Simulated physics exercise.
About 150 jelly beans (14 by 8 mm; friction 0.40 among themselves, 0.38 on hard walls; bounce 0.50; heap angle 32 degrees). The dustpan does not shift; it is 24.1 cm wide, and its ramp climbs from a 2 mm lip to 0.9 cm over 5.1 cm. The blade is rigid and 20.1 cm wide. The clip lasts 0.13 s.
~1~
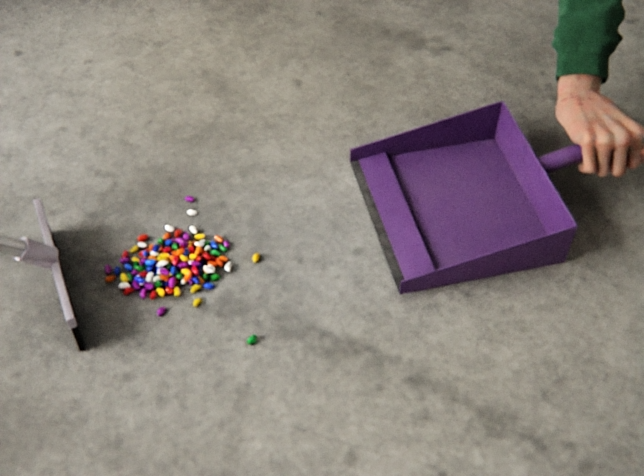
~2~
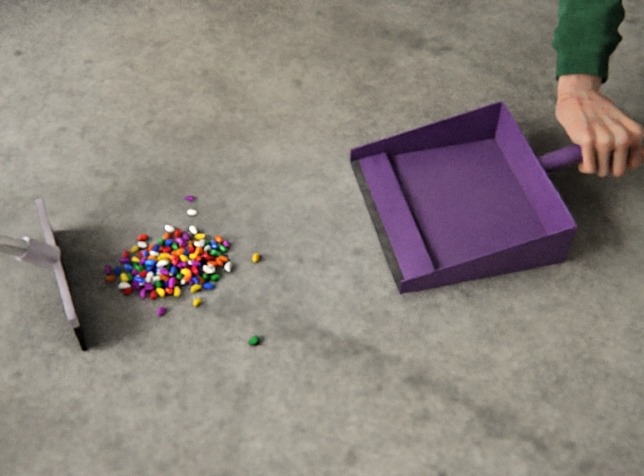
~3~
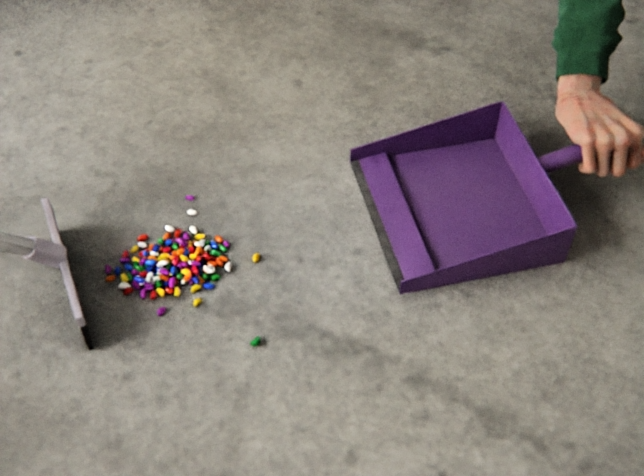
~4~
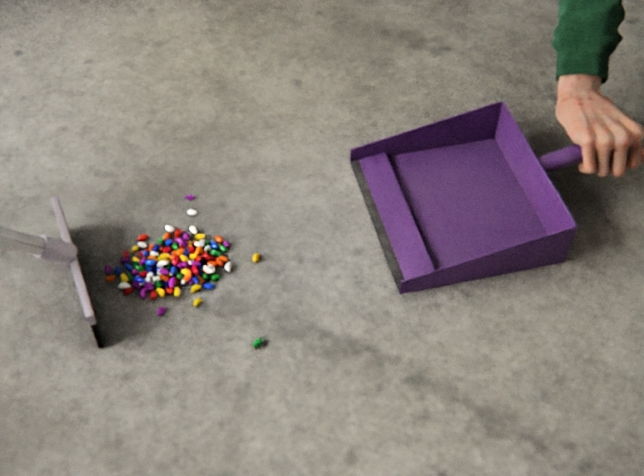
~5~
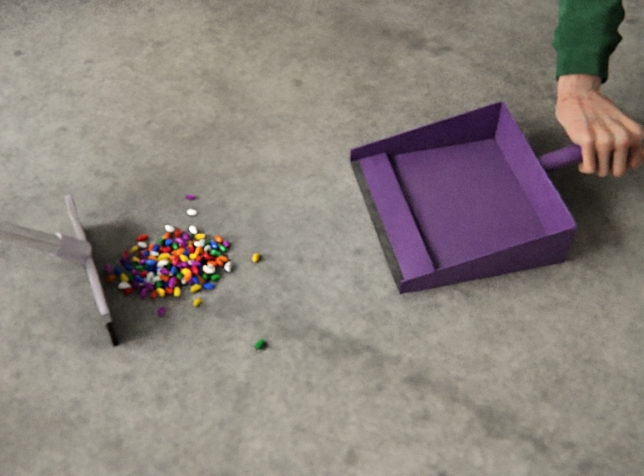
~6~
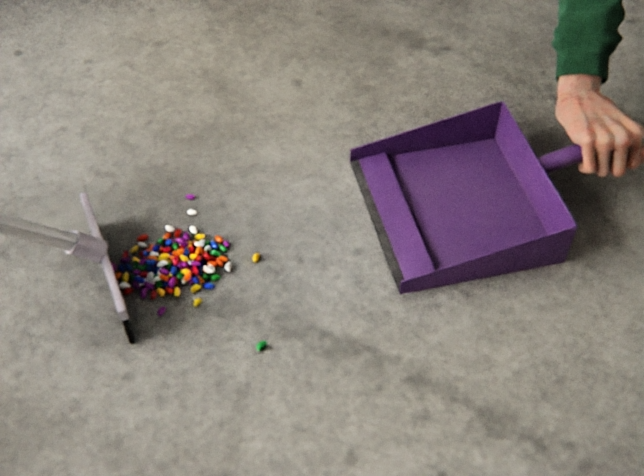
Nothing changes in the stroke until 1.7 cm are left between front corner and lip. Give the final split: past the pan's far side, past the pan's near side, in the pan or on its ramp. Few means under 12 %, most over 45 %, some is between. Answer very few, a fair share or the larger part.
Past the pan's far side: Very few; past the pan's near side: Very few; in the pan or on its ramp: A fair share.
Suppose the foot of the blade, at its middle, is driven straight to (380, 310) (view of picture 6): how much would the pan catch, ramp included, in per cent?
About 10 per cent.
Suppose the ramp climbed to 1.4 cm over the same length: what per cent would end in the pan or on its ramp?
In that case some 25 per cent.
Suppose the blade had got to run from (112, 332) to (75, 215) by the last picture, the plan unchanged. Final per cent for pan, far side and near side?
Pan 0, far 0, near 15.
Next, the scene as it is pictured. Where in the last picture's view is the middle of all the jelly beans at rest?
At about (371, 225).
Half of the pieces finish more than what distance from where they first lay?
About 26 cm.
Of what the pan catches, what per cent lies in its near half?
Some 80 per cent.
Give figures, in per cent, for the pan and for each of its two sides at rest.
Far side 5; near side 5; pan 30.
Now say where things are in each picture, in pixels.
Blade from (72, 323) to (40, 208), moved 0.0 cm, 0 of the pieces shifted so far; middle of the pieces at (174, 259); pan at (465, 207), in the first picture.
Blade from (74, 322) to (42, 207), moved 0.2 cm, 0 of the pieces shifted so far; middle of the pieces at (174, 259), in the second picture.
Blade from (81, 321) to (48, 206), moved 1.0 cm, 1 of the pieces shifted so far; middle of the pieces at (174, 259), in the third picture.
Blade from (91, 320) to (57, 205), moved 2.2 cm, 1 of the pieces shifted so far; middle of the pieces at (174, 259), in the fourth picture.
Blade from (107, 317) to (71, 203), moved 3.9 cm, 1 of the pieces shifted so far; middle of the pieces at (174, 259), in the fifth picture.
Blade from (123, 315) to (86, 201), moved 5.8 cm, 4 of the pieces shifted so far; middle of the pieces at (174, 259); pan at (465, 207), in the sixth picture.
Then, 0.21 s after the last picture, middle of the blade 19 cm from the lip; 0 % over the lip, far side 0 %, near side 0 %.
Then, 0.36 s after the last picture, middle of the blade 8 cm from the lip; 0 % over the lip, far side 5 %, near side 0 %.
Then, 0.63 s after the last picture, middle of the blade 3 cm from the lip; 30 % over the lip, far side 5 %, near side 5 %.
In the end, far side 5 %, near side 5 %, pan 30 %, in front of the lip or behind the blade 60 %.
